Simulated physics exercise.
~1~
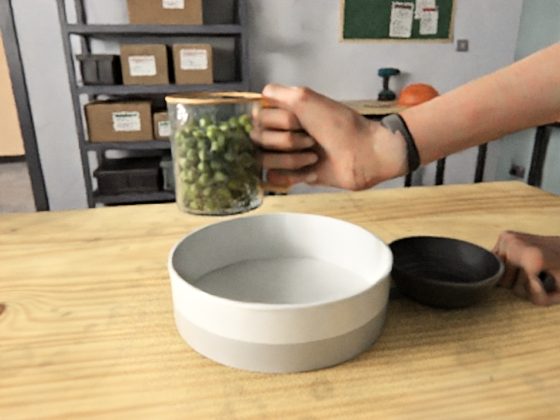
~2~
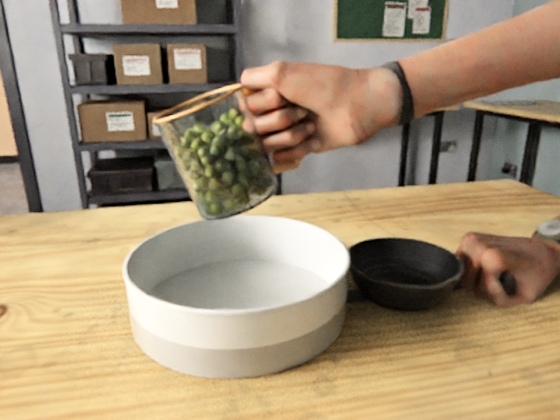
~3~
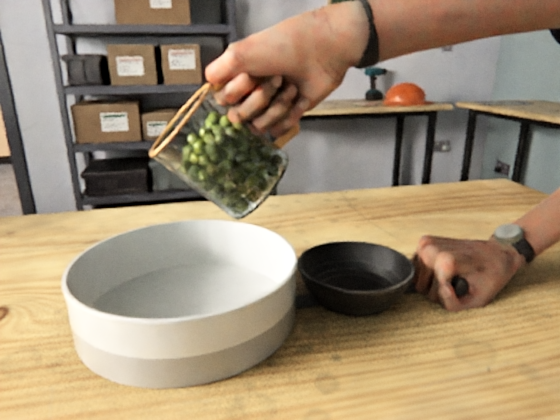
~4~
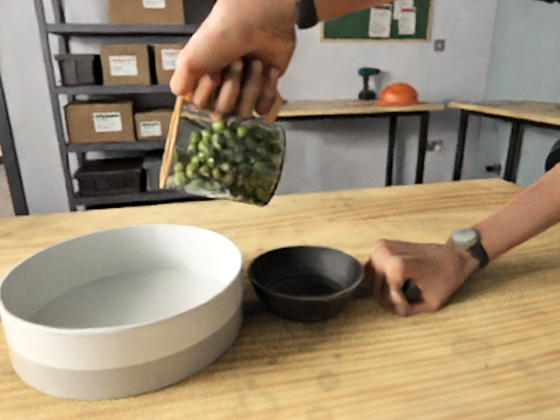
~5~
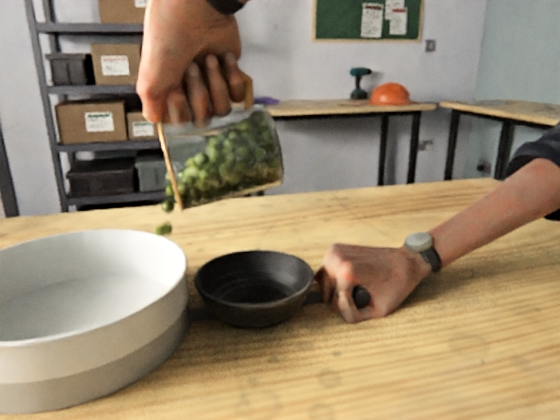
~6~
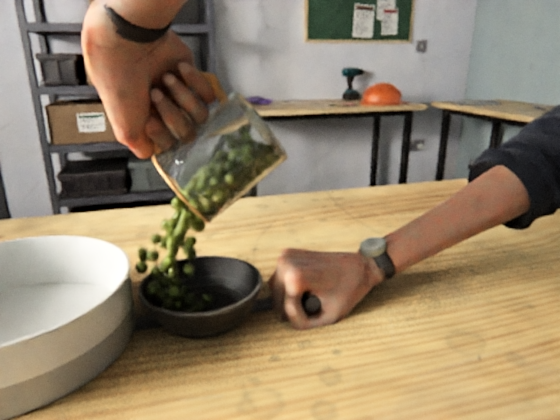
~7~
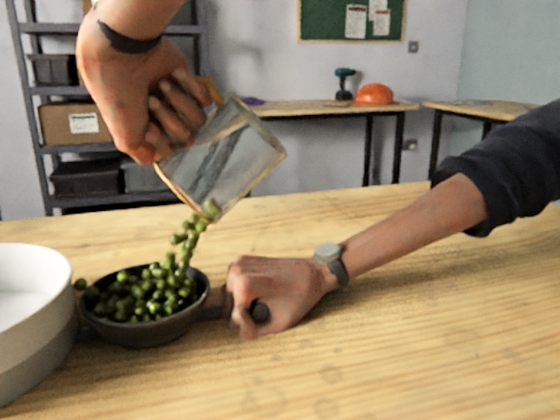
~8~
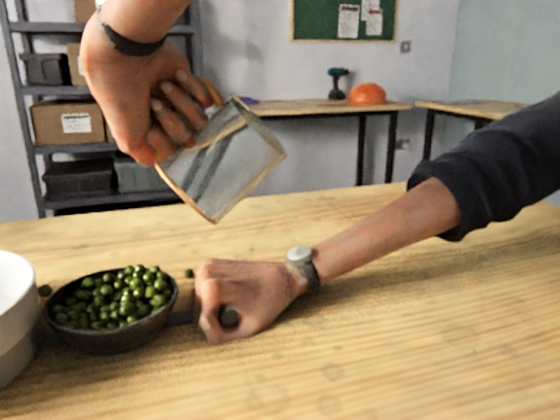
A person tipped a glass cup of small green olives while their other hand slid a joined white pot and black bowl to the left, and the olives poured into the black bowl until the cup was empty and the bowl was heaped full.
